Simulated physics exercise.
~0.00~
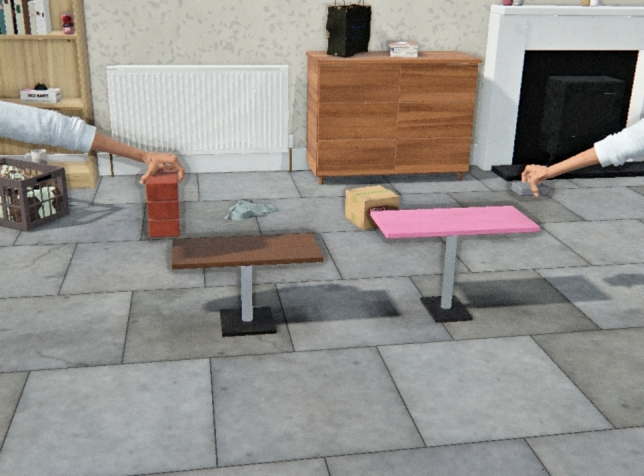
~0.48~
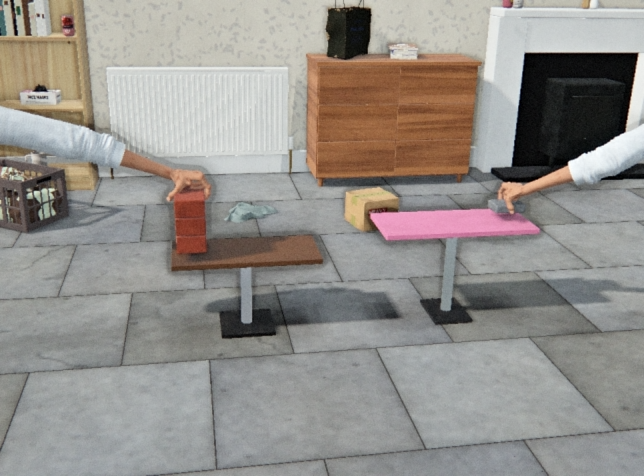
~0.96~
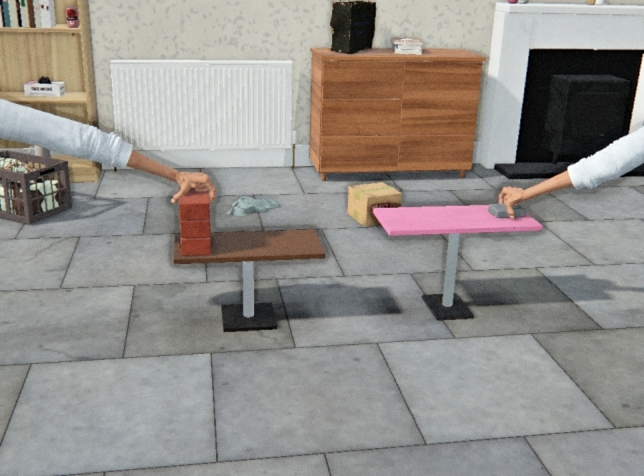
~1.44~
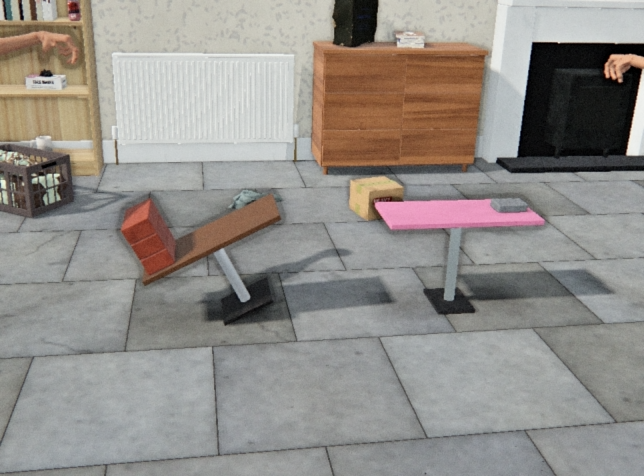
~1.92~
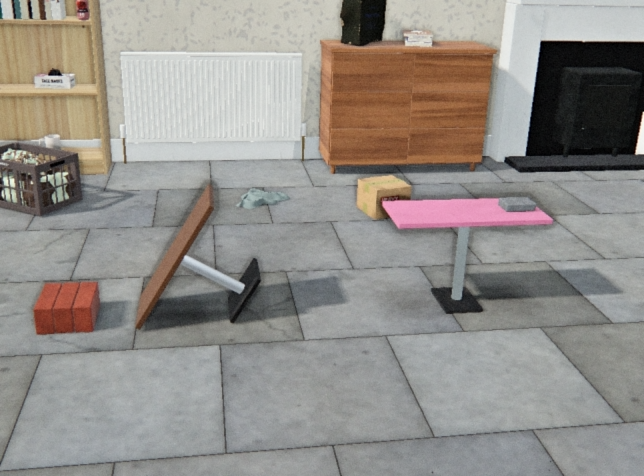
Two hands set down red bricks and a gray sponge, and the brown stand topples.
